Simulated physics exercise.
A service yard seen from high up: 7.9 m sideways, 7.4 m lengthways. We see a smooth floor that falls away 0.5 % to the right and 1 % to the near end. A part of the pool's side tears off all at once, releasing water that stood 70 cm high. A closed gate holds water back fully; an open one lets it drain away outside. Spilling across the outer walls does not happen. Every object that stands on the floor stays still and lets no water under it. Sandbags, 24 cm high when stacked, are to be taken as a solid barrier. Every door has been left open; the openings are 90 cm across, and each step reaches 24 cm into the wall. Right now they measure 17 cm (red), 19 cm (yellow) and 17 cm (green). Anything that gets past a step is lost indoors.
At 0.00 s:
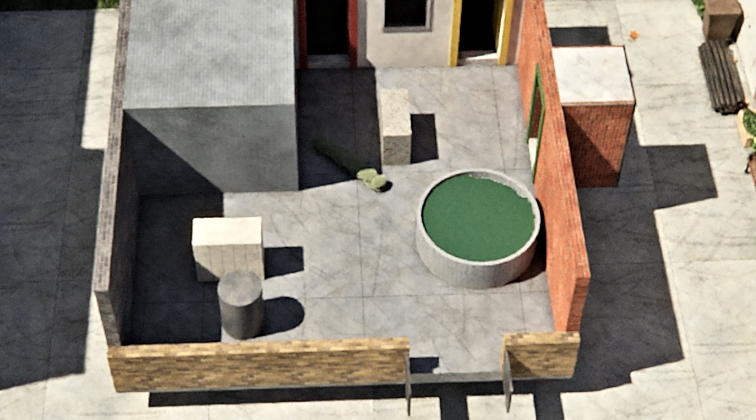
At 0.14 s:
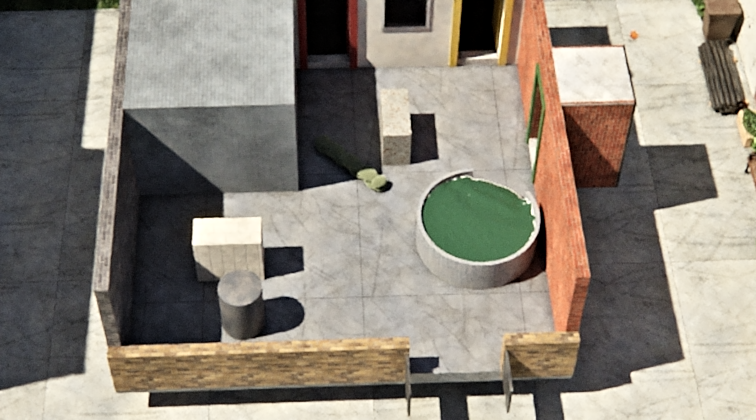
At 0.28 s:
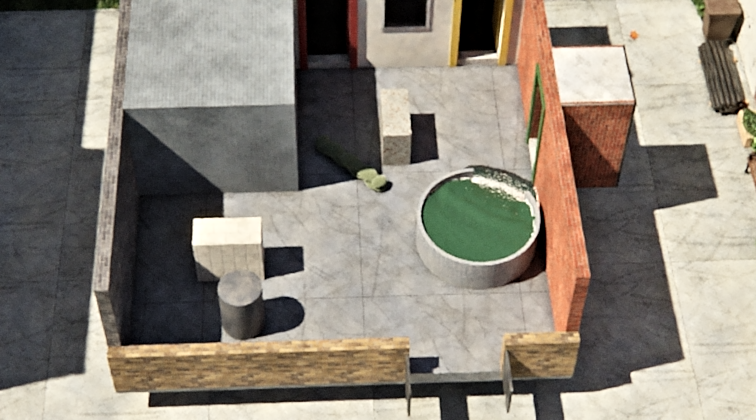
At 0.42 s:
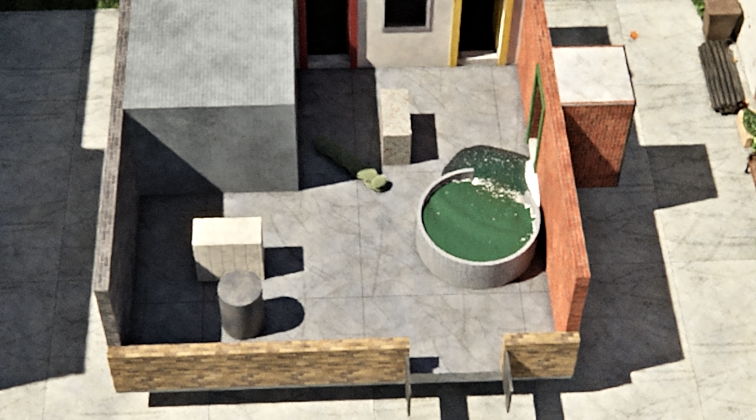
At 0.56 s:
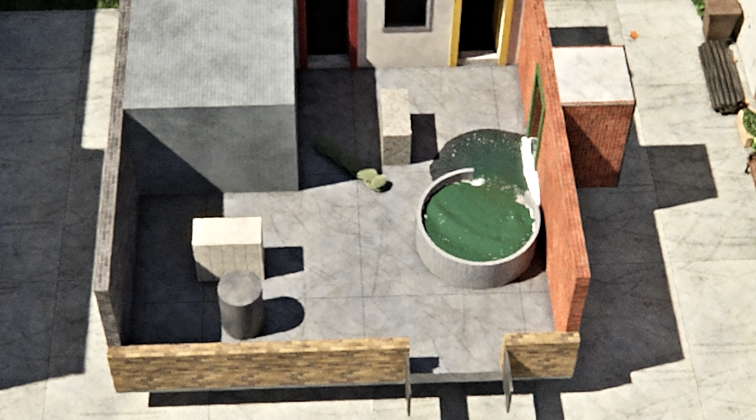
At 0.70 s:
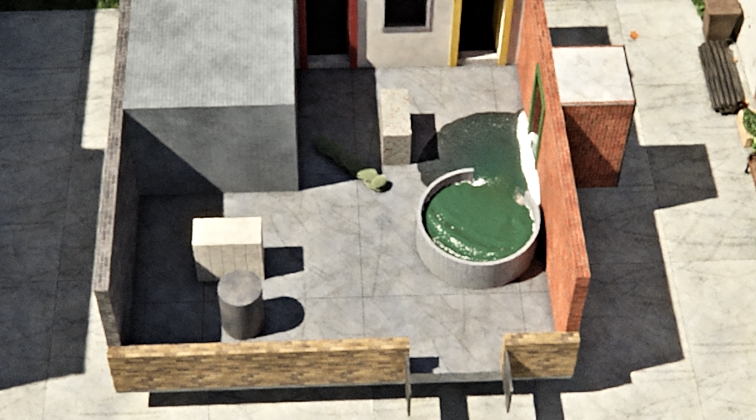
The video shows a walled yard from above, where a round pool of green water opens on its far side and water pours out, foaming along the brick wall at right and spreading across the floor toward the back.
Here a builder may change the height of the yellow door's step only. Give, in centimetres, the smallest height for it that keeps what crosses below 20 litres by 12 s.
Close to 33 cm is just enough.
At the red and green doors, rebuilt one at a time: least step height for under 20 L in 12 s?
Close to 14.5 cm (red) and close to 26 cm (green).
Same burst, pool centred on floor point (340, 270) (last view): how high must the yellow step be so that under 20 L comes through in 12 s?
Then roughly 17 cm.
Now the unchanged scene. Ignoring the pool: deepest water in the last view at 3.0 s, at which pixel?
About (485, 65).
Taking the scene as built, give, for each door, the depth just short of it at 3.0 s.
Depths, in cm - red: 6, yellow: 31, green: 20.
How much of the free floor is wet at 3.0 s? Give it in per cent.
Roughly 30 percent of the floor.
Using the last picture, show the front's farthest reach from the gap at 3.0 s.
At about (301, 69).
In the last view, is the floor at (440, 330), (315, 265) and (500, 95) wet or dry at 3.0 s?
Untouched; untouched; awash.
After 1.4 s water covers 20 % of the floor, deepest (44 cm) near (528, 189); 11 cm at the yellow door, 0 litres in over its 19 cm step.
After 3.0 s water covers 30 % of the floor, deepest (33 cm) near (485, 65); 31 cm at the yellow door, 137 litres in over its 19 cm step.
After 12.0 s water covers 70 % of the floor, deepest (12 cm) near (520, 134); 10 cm at the yellow door, 178 litres in over its 19 cm step.
At the yellow door as built, the water arrived by 1.3 s and peaked near 38 cm at 2.2 s.
Run again over the same 12 s with other heights there, 49 litres in over 29 cm, 3 litres over 39 cm. The limit of 20 litres is kept from about 33 cm up.
